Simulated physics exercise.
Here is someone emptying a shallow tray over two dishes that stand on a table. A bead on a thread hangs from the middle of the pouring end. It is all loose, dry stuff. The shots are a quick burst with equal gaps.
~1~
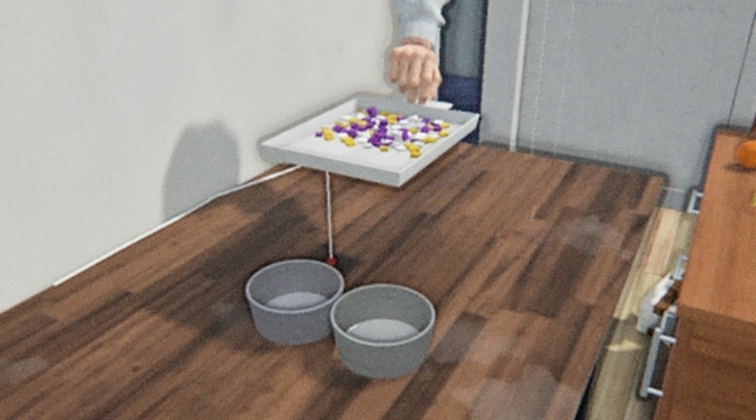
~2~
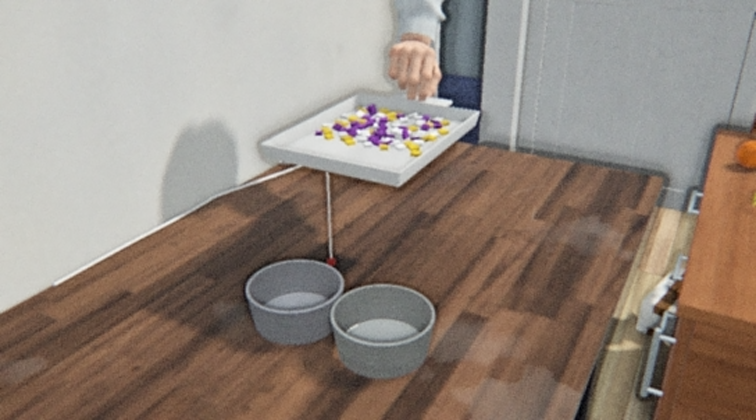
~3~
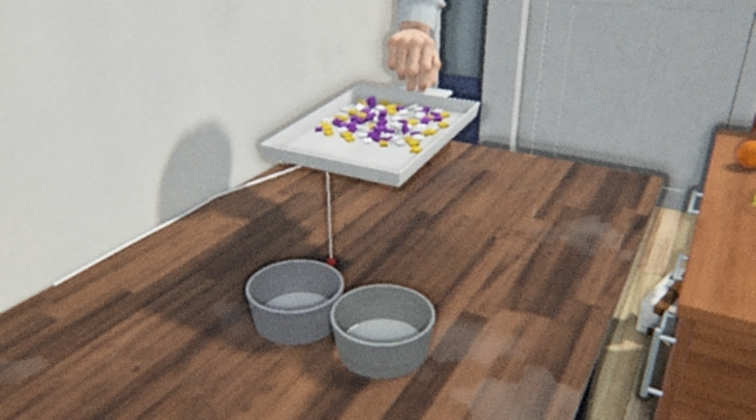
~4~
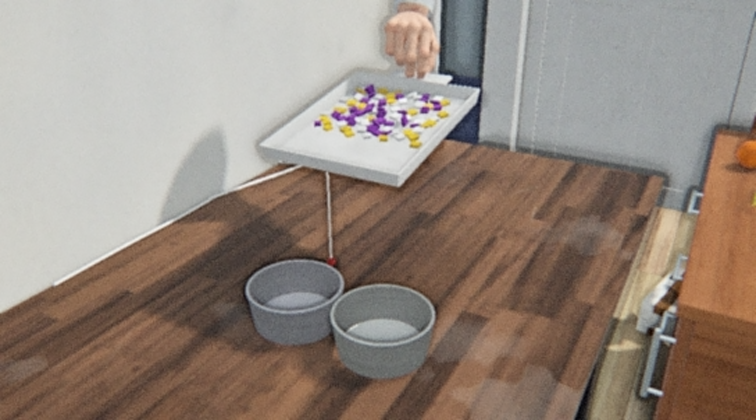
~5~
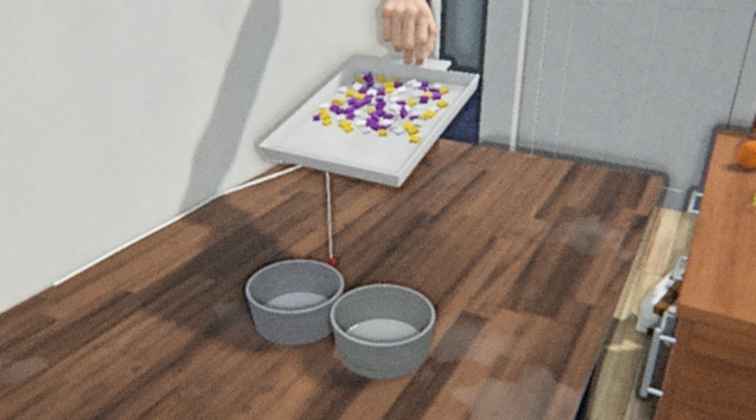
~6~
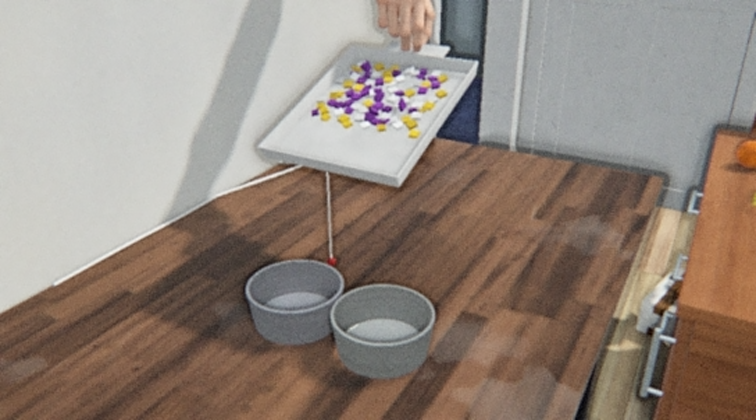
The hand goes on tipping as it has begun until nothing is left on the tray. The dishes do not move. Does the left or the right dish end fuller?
More goes to the left dish.
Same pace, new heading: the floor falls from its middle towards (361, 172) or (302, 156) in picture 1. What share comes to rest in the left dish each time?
The first gives 20 %, the second 20 %.
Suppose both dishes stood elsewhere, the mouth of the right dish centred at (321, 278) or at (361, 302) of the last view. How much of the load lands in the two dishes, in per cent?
About 60 and 90 per cent.
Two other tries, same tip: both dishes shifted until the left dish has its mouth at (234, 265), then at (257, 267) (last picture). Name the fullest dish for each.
One: Right. Two: The right dish.
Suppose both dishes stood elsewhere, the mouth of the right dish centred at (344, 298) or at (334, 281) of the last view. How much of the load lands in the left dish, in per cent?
About 30 and 10 per cent.
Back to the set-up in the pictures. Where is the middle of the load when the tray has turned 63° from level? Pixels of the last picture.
Around (326, 155).
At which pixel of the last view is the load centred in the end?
At about (302, 322).
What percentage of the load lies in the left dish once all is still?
Roughly 70 in a hundred.
Soon after the last picture, tray tipped steeply; nearly all on the tray; a stray few in the air.
A little later, tray tipped right over; most on the tray; a stray few in the right dish; a small part in the left dish; a small part outside both; a stray few in the air.
Later still, tray tipped past a quarter turn; about a quarter in the right dish; about two thirds in the left dish; a small part outside both.
At rest, tray tipped past a quarter turn; about a quarter in the right dish; about two thirds in the left dish; a small part outside both.
